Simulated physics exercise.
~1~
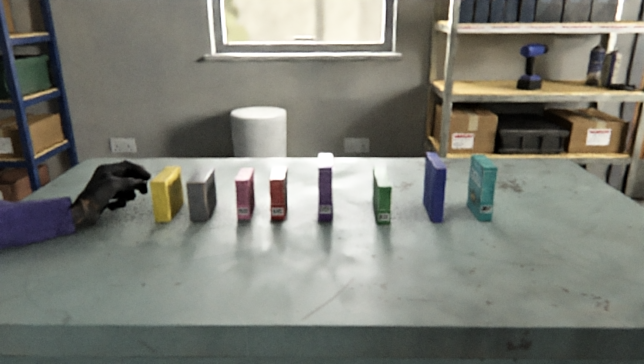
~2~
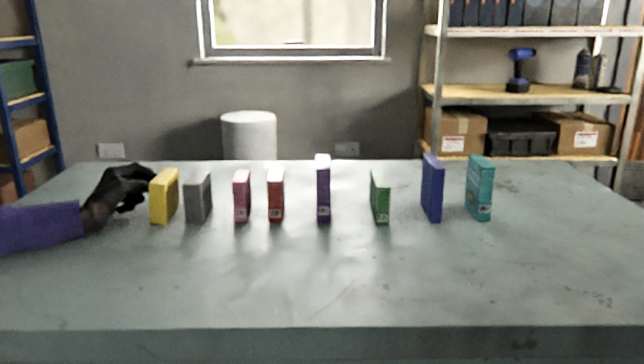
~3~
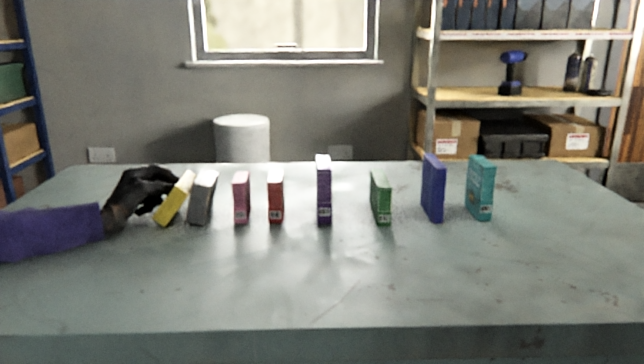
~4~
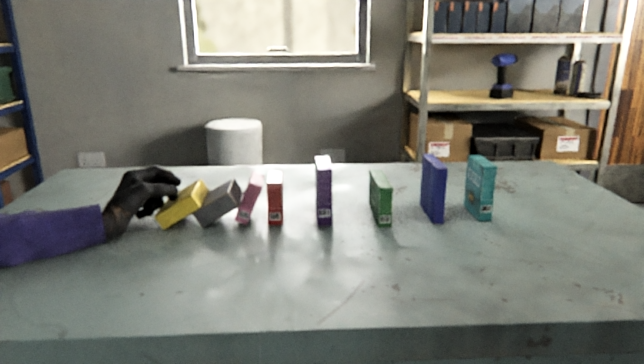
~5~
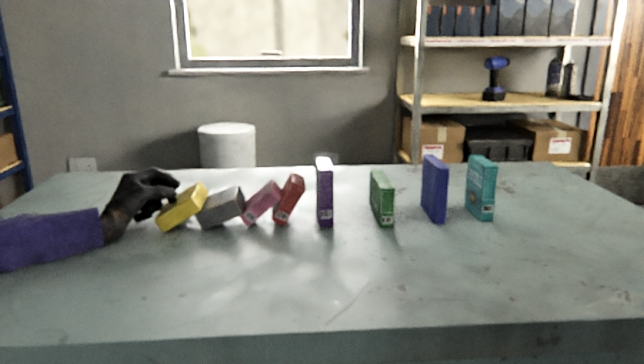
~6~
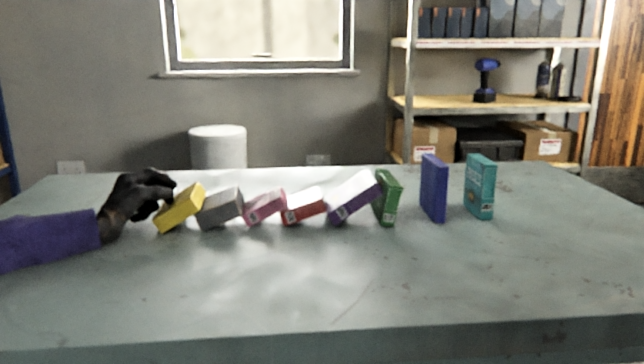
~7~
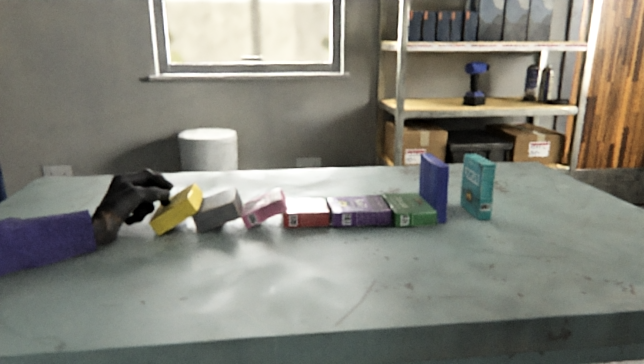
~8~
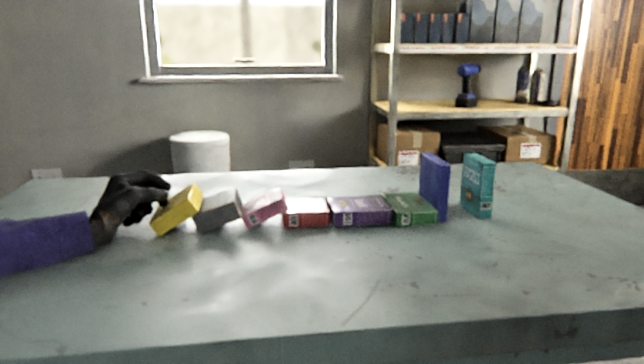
At the start, eight flat, upright pieces stand in a row across a table, and a black-gloved hand reaches in from the left toward the yellow one. The hand tips the yellow board to the right, and it leans into the grey block. The grey block topples against the pink packet, which tilts into the red one. The red packet falls toward the tall purple packet, which tips over and knocks down the green one. At the end, the green packet lies against the blue board, which still stands beside the turquoise packet, while the yellow board stays leaning near the hand.
